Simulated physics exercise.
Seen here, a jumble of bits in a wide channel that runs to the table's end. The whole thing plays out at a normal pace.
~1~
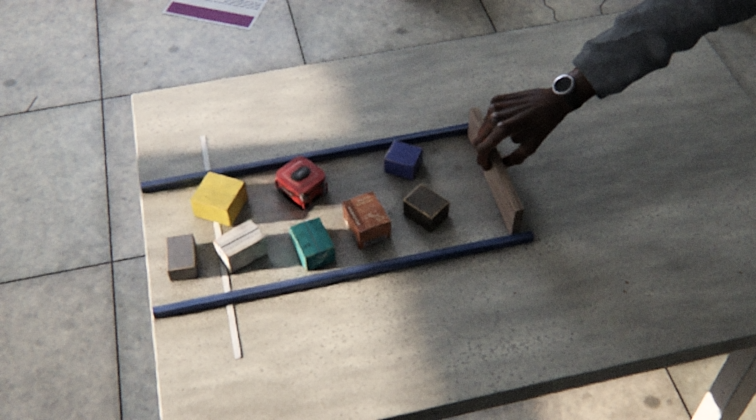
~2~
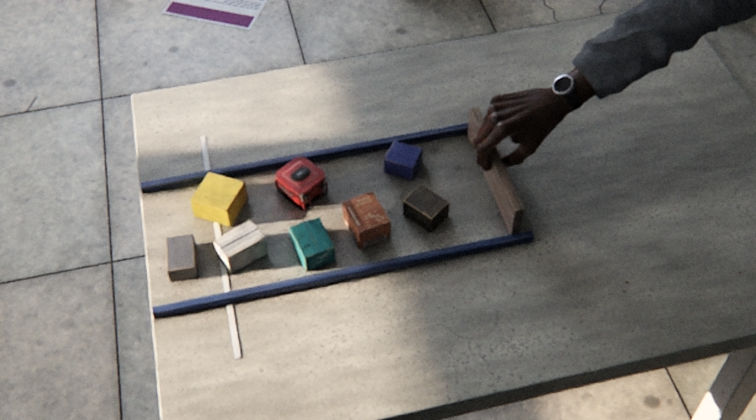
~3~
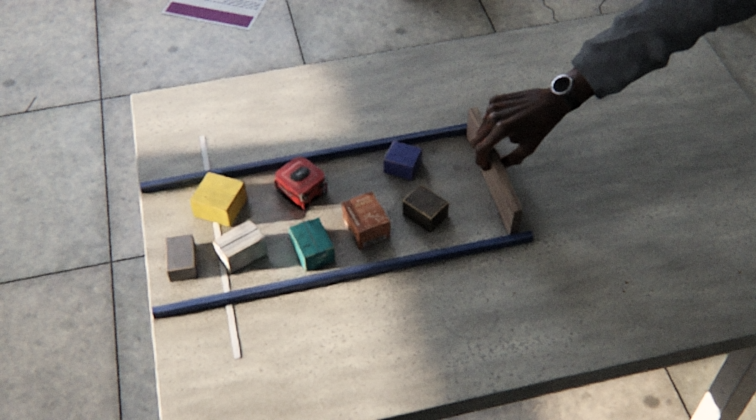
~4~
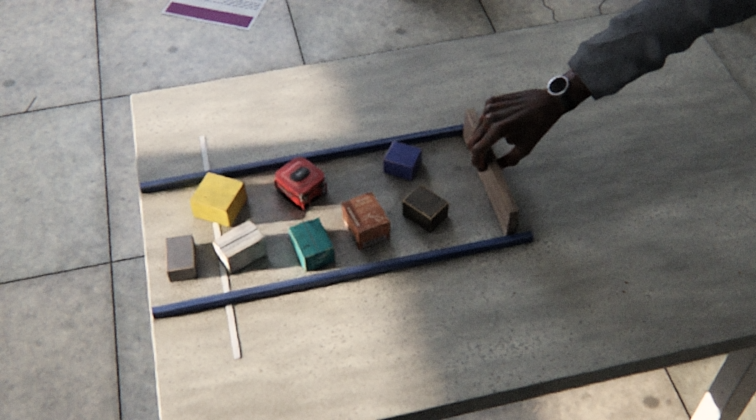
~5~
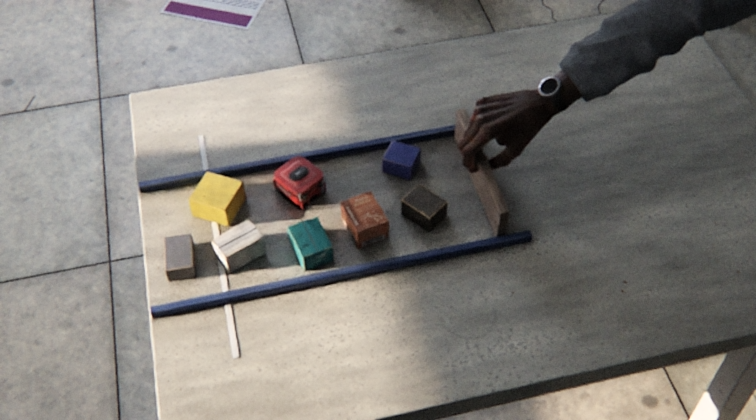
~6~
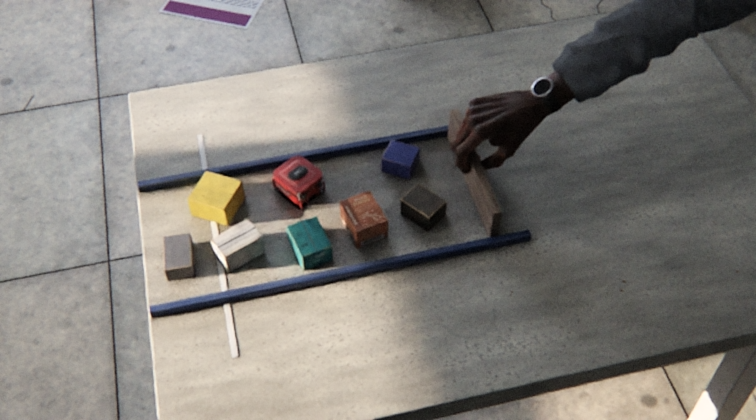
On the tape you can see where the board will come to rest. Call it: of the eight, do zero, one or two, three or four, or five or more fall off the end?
Three or four fall off.
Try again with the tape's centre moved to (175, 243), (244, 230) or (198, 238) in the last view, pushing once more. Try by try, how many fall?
Counts per try: 6; 2; 4.
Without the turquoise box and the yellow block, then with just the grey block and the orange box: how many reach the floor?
Fallen: 2, and 1 in the other try.
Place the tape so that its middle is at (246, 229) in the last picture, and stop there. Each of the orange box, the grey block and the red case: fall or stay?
In that case the orange box does not drop, the grey block tips off, the red case does not drop.
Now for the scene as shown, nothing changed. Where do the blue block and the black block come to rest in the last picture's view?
The blue block settles near (194, 206); as for the black block, near (202, 244).
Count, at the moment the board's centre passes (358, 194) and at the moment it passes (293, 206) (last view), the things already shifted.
Counts: 5 / 8.
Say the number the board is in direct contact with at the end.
That would be 2 of them.
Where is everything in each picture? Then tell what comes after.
The first picture shows grey block (182, 257); yellow block (220, 199); white box (241, 246); board (494, 170); tape (219, 236).
The second picture shows yellow block (220, 199); orange box (366, 220).
The third picture shows white box (241, 247); black block (426, 208).
The fourth picture shows grey block (181, 258); turquoise box (312, 245).
The fifth picture shows yellow block (218, 199); red case (299, 182).
The sixth picture shows grey block (179, 257); yellow block (217, 198); white box (238, 246); board (473, 172); tape (216, 235).
Soon after, none off yet; grey block at rest near (179, 257); yellow block at rest near (217, 198); white box at rest near (238, 246).
Then, none off yet; grey block moved about its own width near (152, 258); yellow block moved a little near (200, 203); white box moved about its own width near (187, 259).
By the end, the number that fall off is three or four; fallen, turquoise box, white box, yellow block and grey block.
